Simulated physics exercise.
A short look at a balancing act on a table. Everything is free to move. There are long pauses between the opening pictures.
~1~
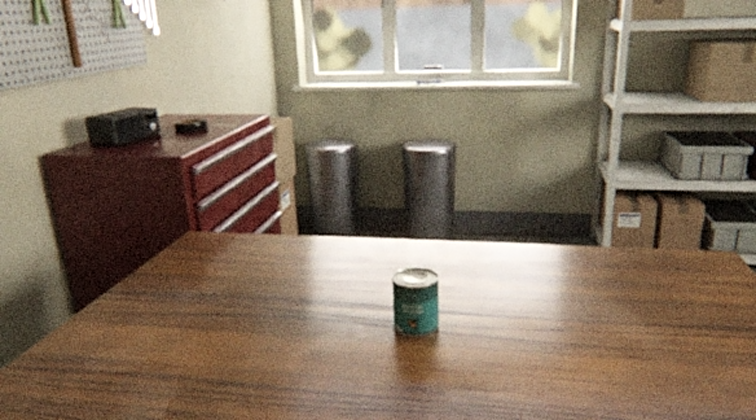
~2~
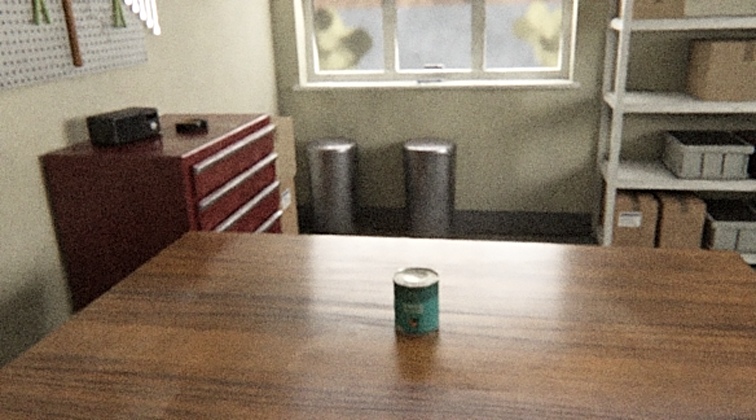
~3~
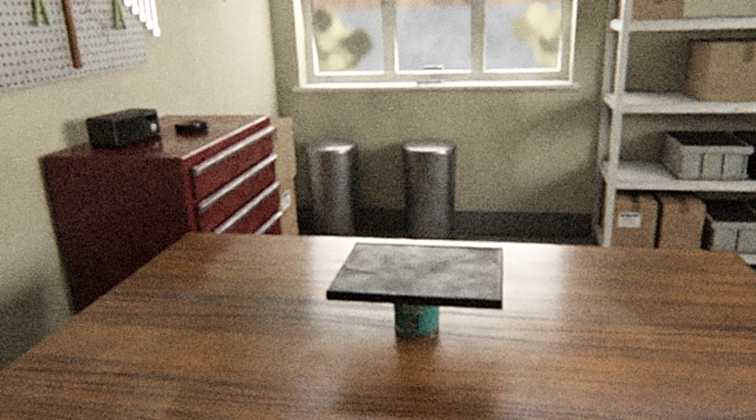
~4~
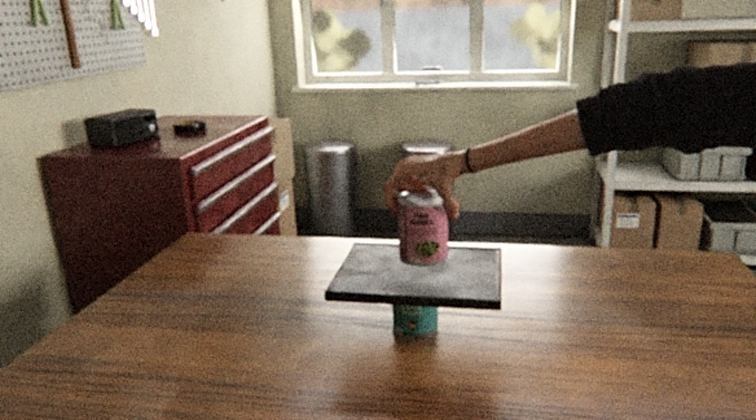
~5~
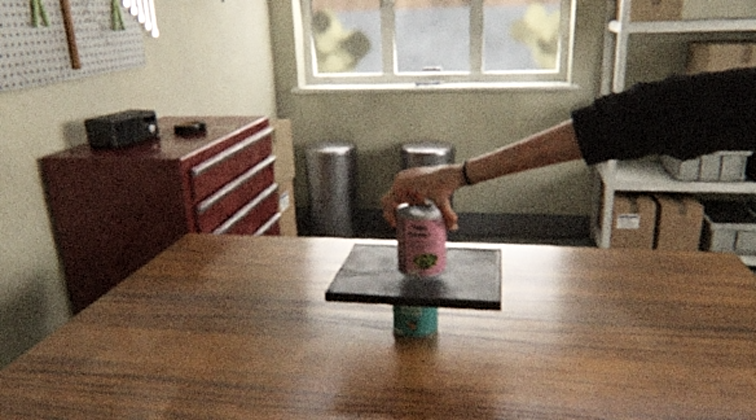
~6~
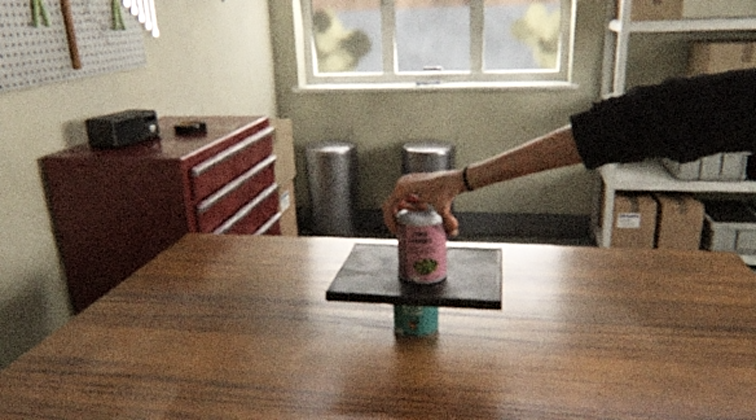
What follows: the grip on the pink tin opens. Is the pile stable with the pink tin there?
Outcome: The stack holds.
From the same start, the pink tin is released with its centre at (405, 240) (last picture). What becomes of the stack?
Then it keeps its balance.
Then, 0.50 s on from there, no change.
Then, 1.30 s on from there, pink tin resting near (422, 246).
In the end, all 3 unmoved. At the end, from the last picture's camera, pink tin near (422, 246). The stack stays up.
